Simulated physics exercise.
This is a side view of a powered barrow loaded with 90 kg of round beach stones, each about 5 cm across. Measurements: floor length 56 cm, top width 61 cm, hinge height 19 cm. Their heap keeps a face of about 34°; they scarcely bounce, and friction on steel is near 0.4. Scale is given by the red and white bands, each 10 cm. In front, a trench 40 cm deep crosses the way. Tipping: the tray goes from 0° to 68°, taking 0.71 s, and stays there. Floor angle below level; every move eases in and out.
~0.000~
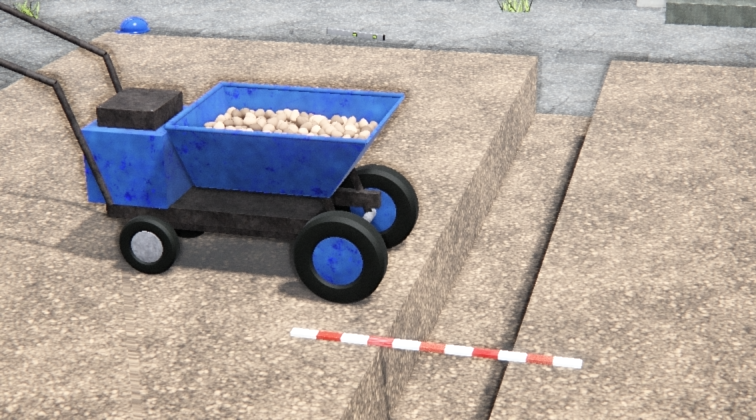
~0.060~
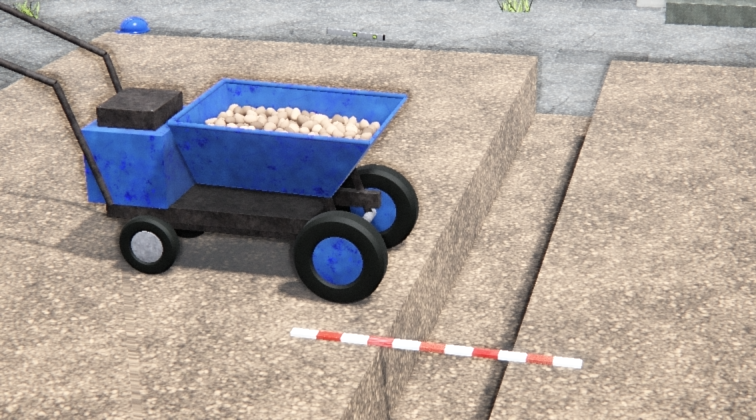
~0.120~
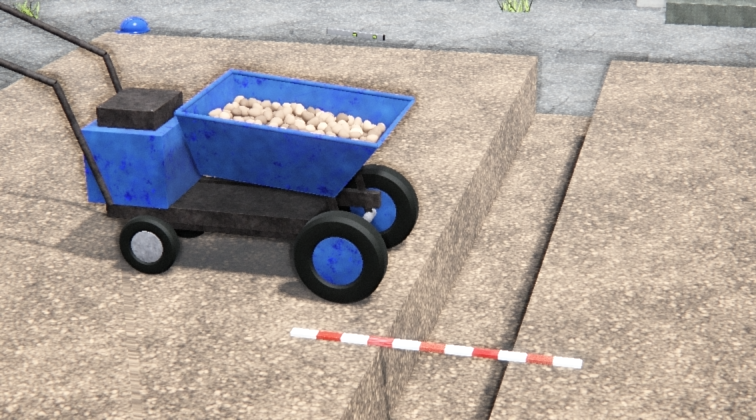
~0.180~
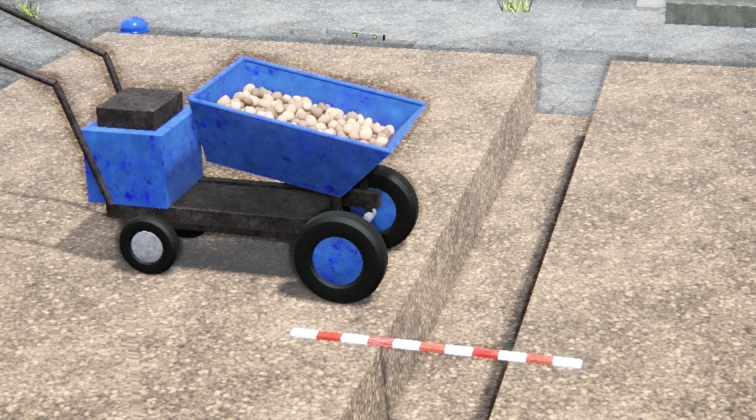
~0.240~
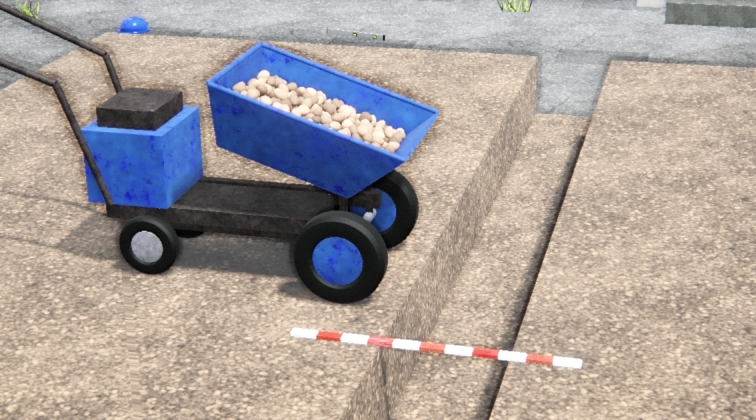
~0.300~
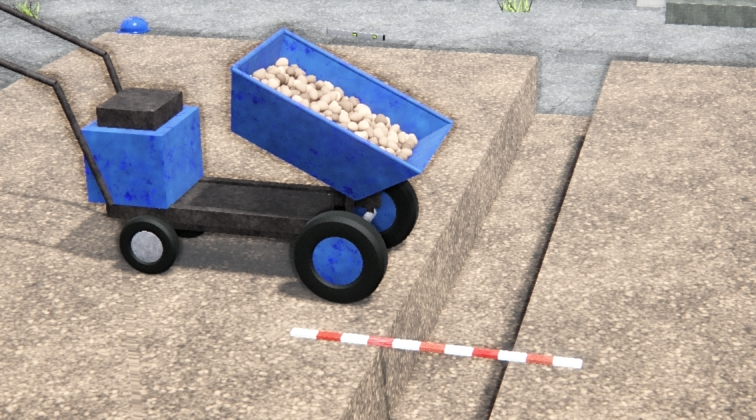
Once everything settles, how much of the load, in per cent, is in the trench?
Once it settles, about 45 per cent of the load is there.
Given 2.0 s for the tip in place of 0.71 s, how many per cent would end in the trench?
Roughly 75 per cent would.
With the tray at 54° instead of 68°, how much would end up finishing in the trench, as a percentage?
Some 30 in a hundred, I'd say.
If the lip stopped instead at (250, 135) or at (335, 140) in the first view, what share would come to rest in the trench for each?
Roughly 85 in a hundred from the first, 70 in a hundred from the second.
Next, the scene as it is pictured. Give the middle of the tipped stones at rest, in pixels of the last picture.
Somewhere around (553, 287) in the last picture.
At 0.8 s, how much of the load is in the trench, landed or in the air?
By that point it's something like 20 in a hundred.
After 0.5 s the floor is at 57°; 100 % in the tray; the foremost stones are at (447, 199).
After 0.8 s the floor is at 68°; 74 % in the tray, 18 % in the trench, 8 % past the trench; the foremost stones are at (557, 268).
After 1.2 s the floor is at 68°; 24 % in the tray, 22 % in the trench, 54 % past the trench; the foremost stones are at (743, 283).
After 3.1 s the floor is at 68°; 0 % in the tray, 45 % in the trench, 55 % past the trench; the foremost stones are past the picture's edge.
